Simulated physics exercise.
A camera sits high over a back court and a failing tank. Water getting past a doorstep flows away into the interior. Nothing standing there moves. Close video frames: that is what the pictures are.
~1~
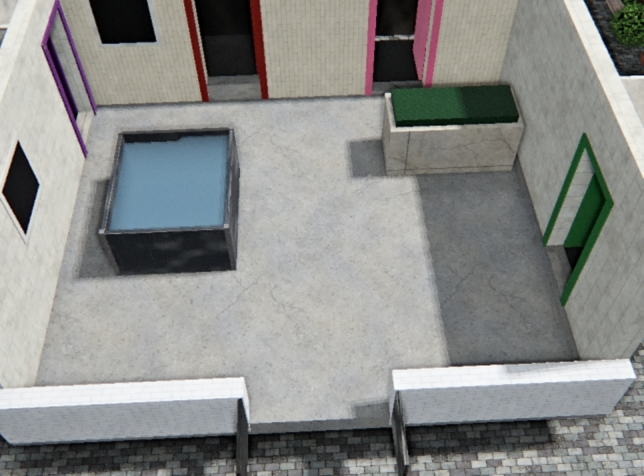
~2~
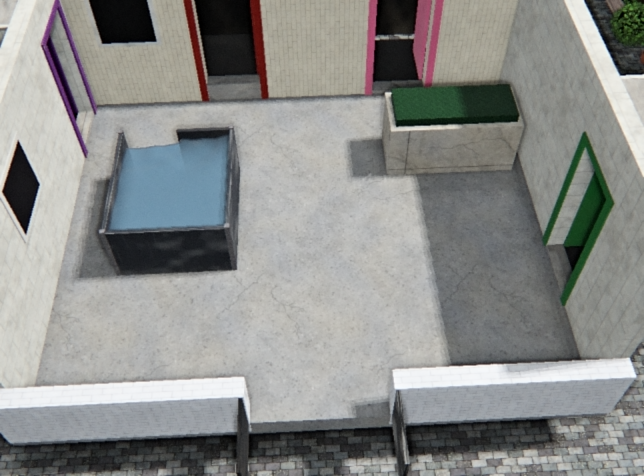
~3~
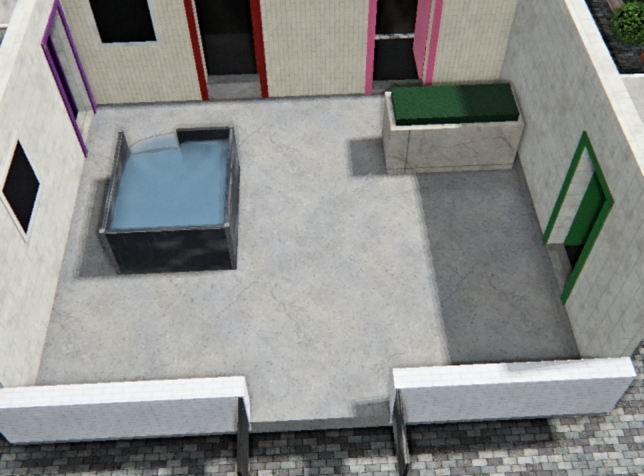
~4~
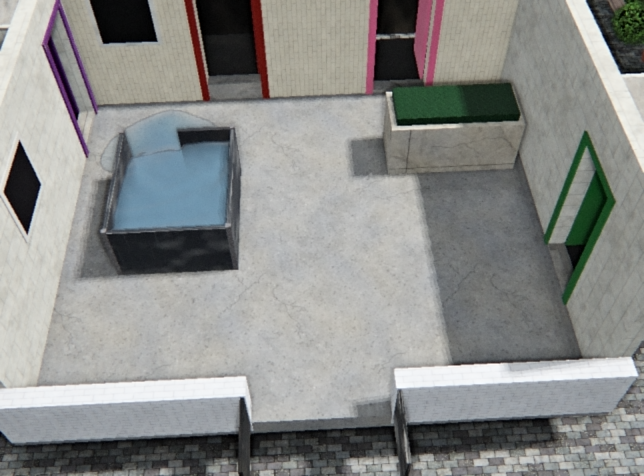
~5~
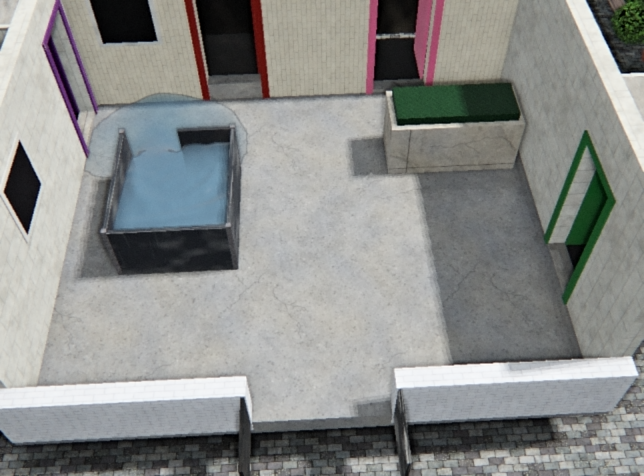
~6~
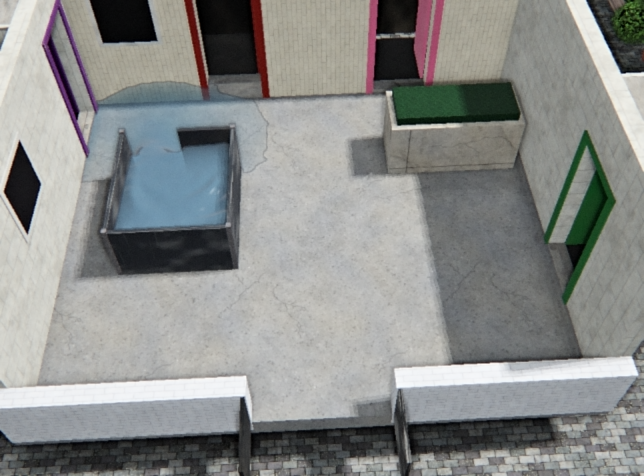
Water pours through a gap in the dark tank's far side and spreads across the court floor.
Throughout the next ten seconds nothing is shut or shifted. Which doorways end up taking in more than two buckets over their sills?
The red door takes in two or fewer, the pink door takes in more than two, the green door takes in two or fewer, the purple door takes in more than two.
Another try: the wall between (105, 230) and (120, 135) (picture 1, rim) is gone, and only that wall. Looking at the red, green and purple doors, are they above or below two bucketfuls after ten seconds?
Against the threshold, the red door misses it, the green door beats it and the purple door beats it.
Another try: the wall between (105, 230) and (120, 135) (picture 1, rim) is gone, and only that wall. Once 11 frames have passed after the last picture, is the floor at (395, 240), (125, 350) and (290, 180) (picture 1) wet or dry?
Going in your order, I'd say still bare, then drenched, then still bare.
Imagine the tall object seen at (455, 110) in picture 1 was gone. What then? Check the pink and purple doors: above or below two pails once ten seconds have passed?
After that, the pink one does not pass it while the purple one goes past it.
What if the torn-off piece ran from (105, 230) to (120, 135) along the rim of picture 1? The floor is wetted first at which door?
That's the purple-painted one.
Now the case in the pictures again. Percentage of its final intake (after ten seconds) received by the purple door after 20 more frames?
Around 70 percent.
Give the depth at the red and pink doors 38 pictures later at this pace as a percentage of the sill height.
Roughly 30 and 180 %.
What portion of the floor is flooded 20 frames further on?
Near 45 in a hundred.
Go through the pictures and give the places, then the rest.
Still water in the tank at (172, 181), in the first picture.
Water pours out on the tank's far side and has run to a hidden place, in the second picture.
Water pours out on the tank's far side and has run to a hidden place, in the third picture.
The front is at (171, 113), out from the gap on the tank's far side, in the fourth picture.
The front is at (130, 105), out from the gap on the tank's far side, in the fifth picture.
The front is at (246, 100), out from the gap on the tank's far side, in the sixth picture.
A moment on, water covers 15 % of the floor; the red door wet at the sill, nothing in, the pink door not reached, the green door not reached, the purple door over two buckets in.
Next, water covers 25 % of the floor; the red door wet at the sill, nothing in, the pink door wet at the sill, nothing in, the green door not reached, the purple door far over two buckets in.
Then, water covers 45 % of the floor; the red door wet at the sill, nothing in, the pink door wet at the sill, nothing in, the green door not reached, the purple door far over two buckets in.
Later, water covers 80 % of the floor; the red door wet at the sill, nothing in, the pink door under two buckets in, the green door wet at the sill, nothing in, the purple door far over two buckets in.
In the end, water covers 95 % of the floor; the red door wet at the sill, nothing in, the pink door over two buckets in, the green door wet at the sill, nothing in, the purple door far over two buckets in.
